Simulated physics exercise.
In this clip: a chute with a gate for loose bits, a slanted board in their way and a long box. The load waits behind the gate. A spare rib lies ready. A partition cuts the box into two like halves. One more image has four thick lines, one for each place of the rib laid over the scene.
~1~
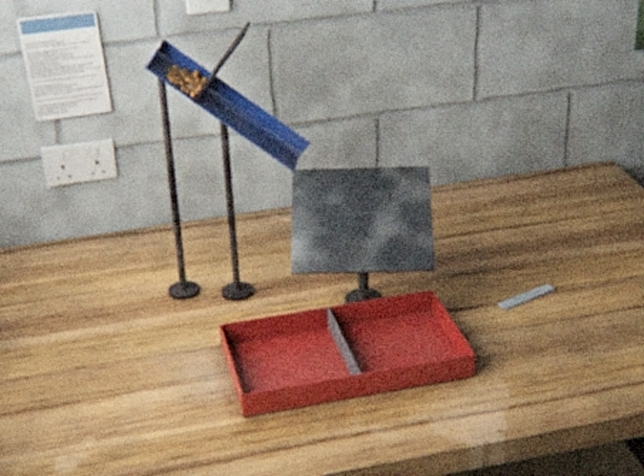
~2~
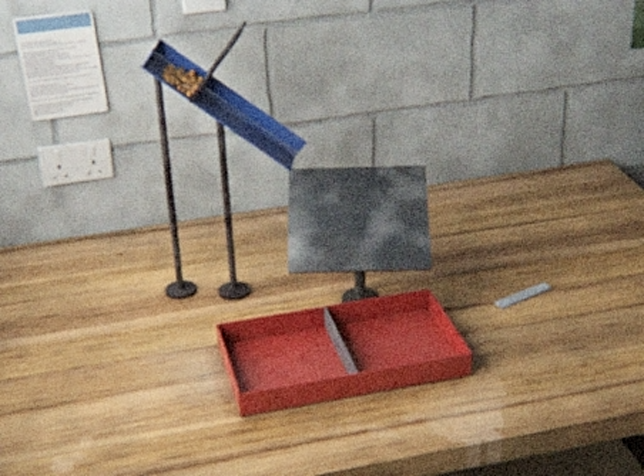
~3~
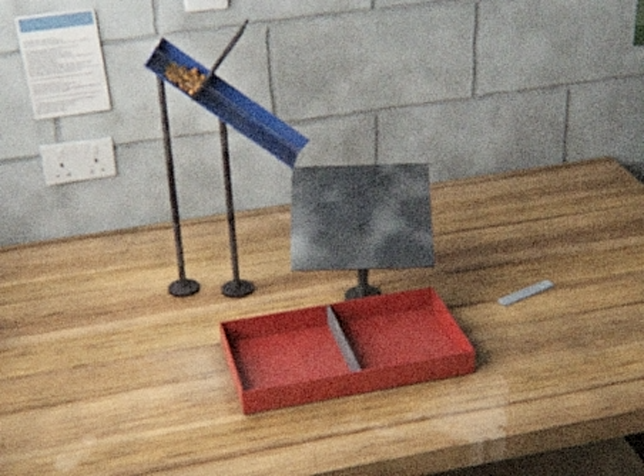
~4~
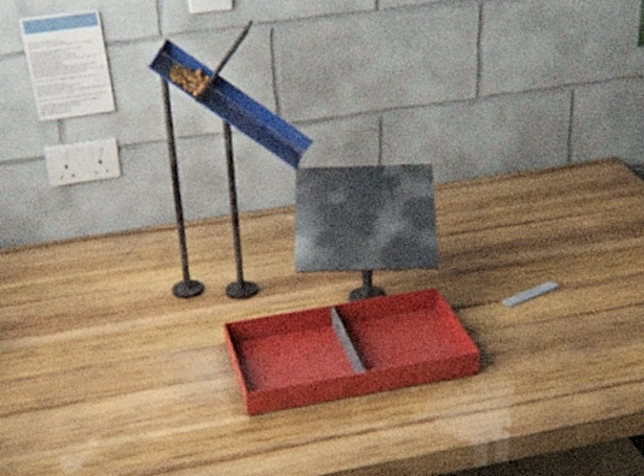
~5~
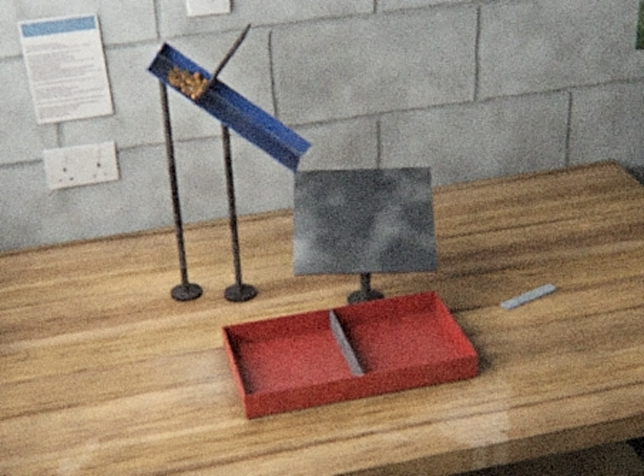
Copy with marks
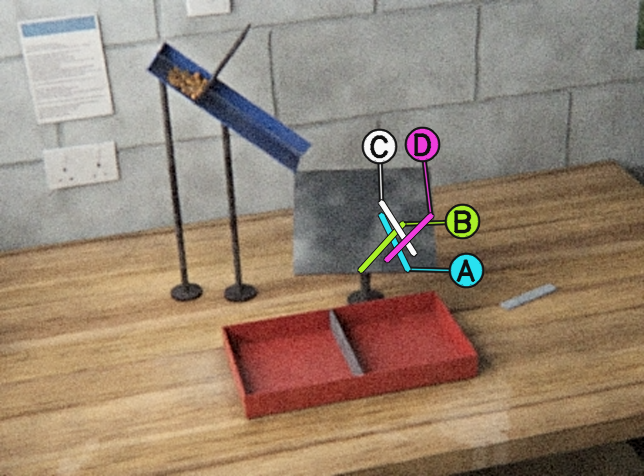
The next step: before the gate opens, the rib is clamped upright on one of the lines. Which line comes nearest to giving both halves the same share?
B works best here.
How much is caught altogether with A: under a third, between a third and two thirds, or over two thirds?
Over two thirds.
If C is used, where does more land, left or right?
The right half.
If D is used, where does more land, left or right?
The right half.
On the marked copy, line A from (381, 215) to (407, 269); line B from (402, 224) to (360, 270); line C from (381, 202) to (414, 253); line D from (430, 215) to (387, 259).
With A, of what is caught, only a few in the left half, all but a few in the right.
With B, of what is caught, close to half in the left half, close to half in the right.
With C, of what is caught, only a few in the left half, all but a few in the right.
With D, of what is caught, only a few in the left half, all but a few in the right.
